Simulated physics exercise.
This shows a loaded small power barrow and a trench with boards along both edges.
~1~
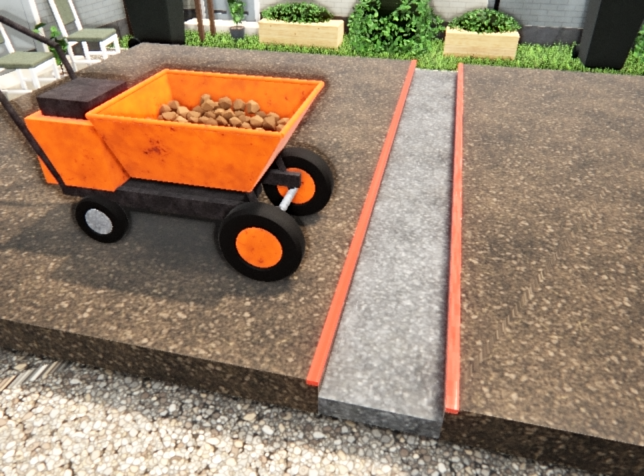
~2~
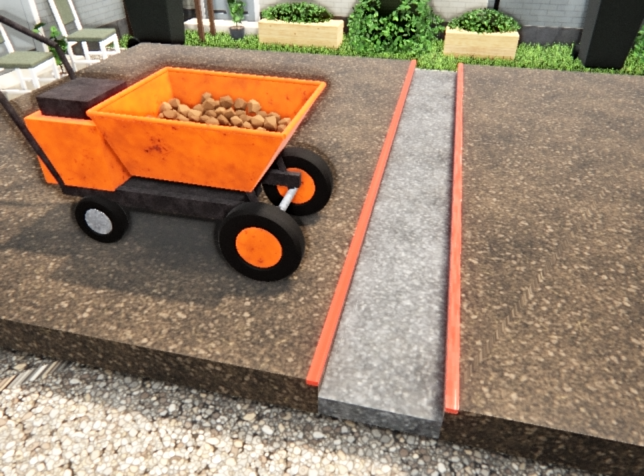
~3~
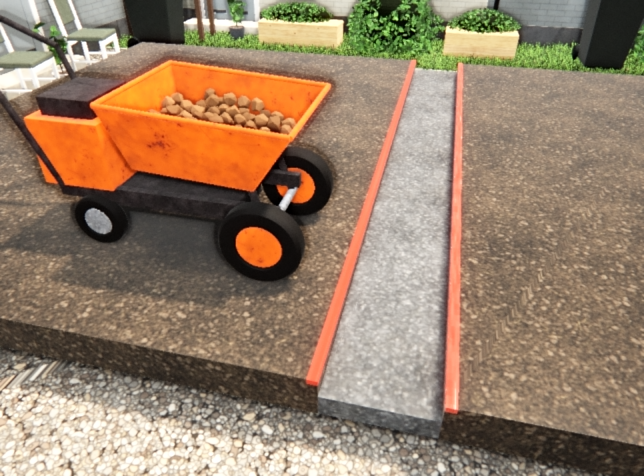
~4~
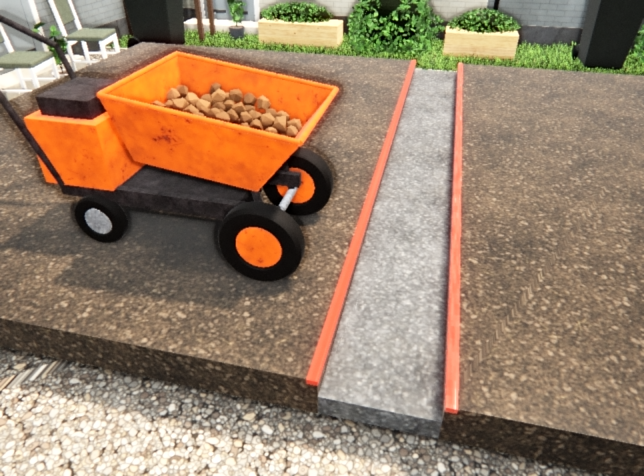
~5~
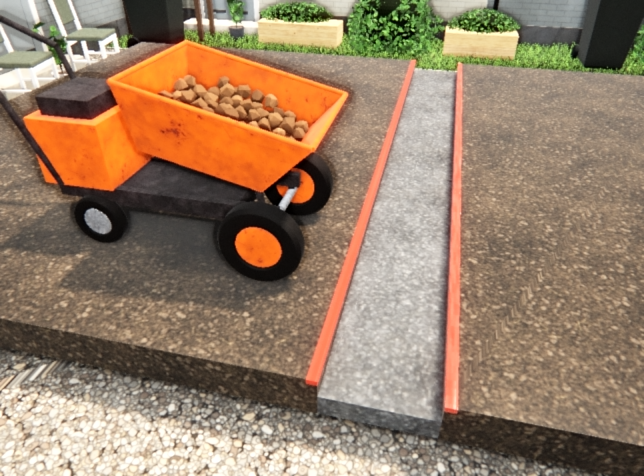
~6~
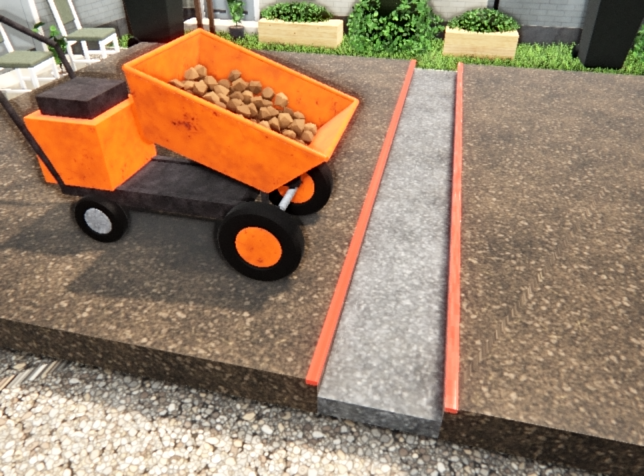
An orange barrow's skip, loaded with brown clods, gradually tilts rightward beside a shallow trench.
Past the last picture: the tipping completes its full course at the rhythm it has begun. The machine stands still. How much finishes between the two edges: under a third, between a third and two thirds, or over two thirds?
As it goes, the trench's share passes two-thirds.
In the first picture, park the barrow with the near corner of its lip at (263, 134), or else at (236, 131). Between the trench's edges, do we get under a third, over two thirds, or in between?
Over two thirds; then beyond two thirds.
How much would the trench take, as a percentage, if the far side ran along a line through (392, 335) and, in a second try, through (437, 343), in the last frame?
In order: 20 per cent, then 60 per cent.
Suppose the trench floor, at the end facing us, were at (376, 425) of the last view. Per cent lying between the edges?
90 %.
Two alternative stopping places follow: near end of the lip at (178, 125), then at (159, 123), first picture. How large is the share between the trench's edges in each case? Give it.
First try: 60 per cent; second try: 40 per cent.
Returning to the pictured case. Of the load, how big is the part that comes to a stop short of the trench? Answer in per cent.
Near 0 %.
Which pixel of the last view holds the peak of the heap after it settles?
My guess for the top is about pixel (428, 250).
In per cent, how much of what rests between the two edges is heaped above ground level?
It comes to 20 per cent or so.
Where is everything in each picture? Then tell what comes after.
In the first frame, lip of the skip at (281, 136), level; top of the load at (204, 124), clay clods; first edge of the trench at (330, 325); far edge at (454, 346), the trench nearly as wide as the skip, and shallow for its width.
In the second frame, lip of the skip at (283, 136), level; top of the load at (205, 123).
In the third frame, lip of the skip at (290, 139), tipped barely; top of the load at (198, 119).
In the fourth frame, lip of the skip at (300, 143), tipped a little; top of the load at (203, 113).
In the fifth frame, lip of the skip at (312, 150), tipped a little; top of the load at (196, 111).
In the sixth frame, lip of the skip at (326, 158), tipped clearly; top of the load at (207, 104); first edge of the trench at (330, 324); far edge at (453, 346).
Soon, skip tipped steeply; all in the skip.
A while on, skip tipped right over; most in the skip; a small part in or heaped over the trench; a stray few falling.
Towards the end, skip tipped right over; a small part in the skip; about two thirds in or heaped over the trench; a small part beyond it.
Finally, skip tipped right over; most in or heaped over the trench; about a quarter beyond it.
